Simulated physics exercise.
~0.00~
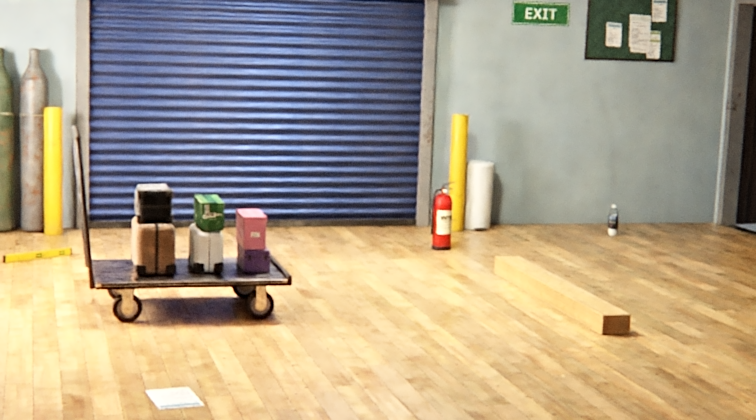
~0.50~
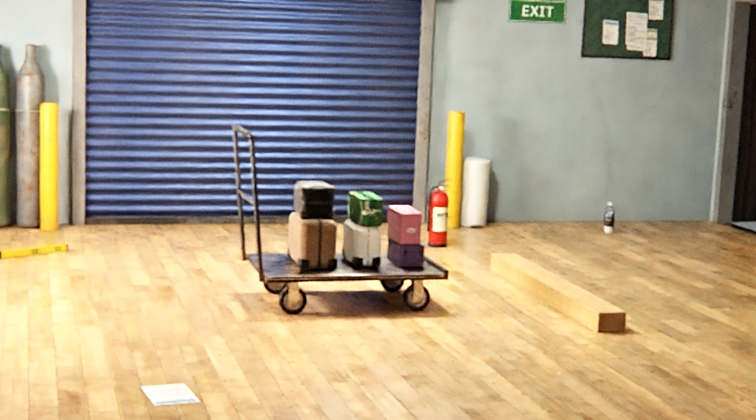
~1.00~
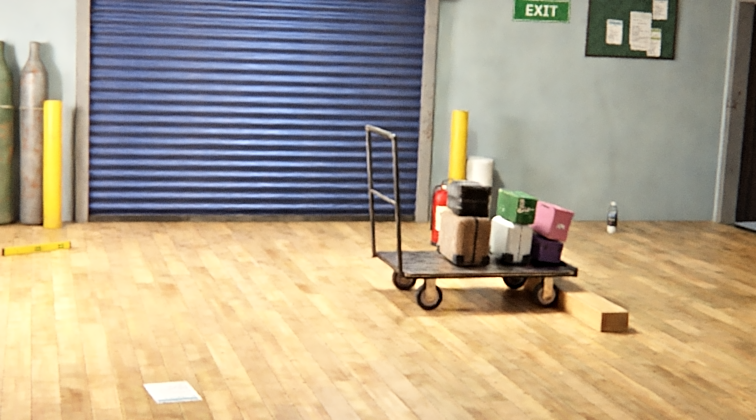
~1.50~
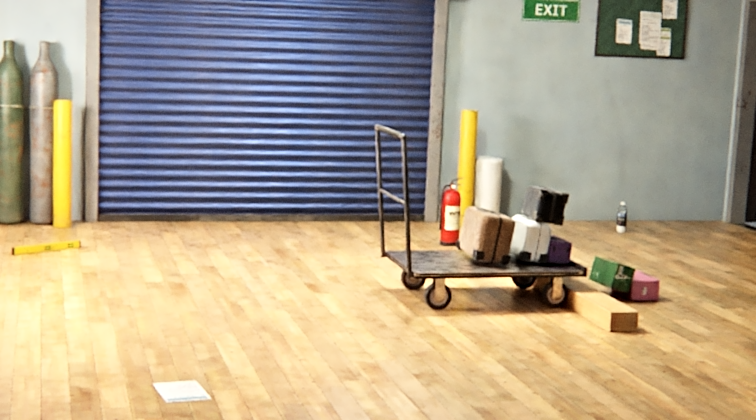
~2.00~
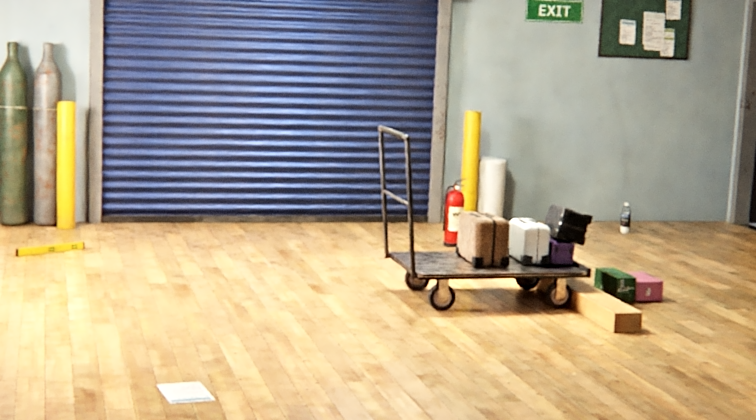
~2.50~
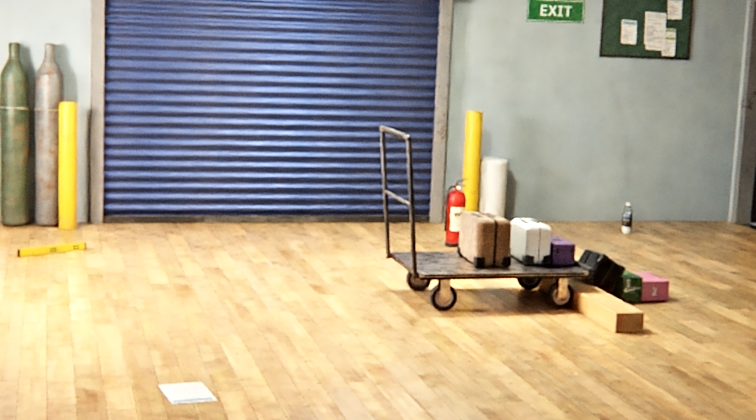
To begin with, a flat trolley carrying brown and white suitcases, a purple toolbox, and a black case, green parcel and pink tote stacked on top rolls right across a wooden floor, past a blue shutter. It reaches a low wooden beam and stops against it. The upper items pitch forward, and the green parcel and pink tote drop to the floor beyond the beam. The black case tumbles over the purple toolbox and falls off the front too. The brown and white suitcases tip, then settle upright on the deck beside the toolbox.
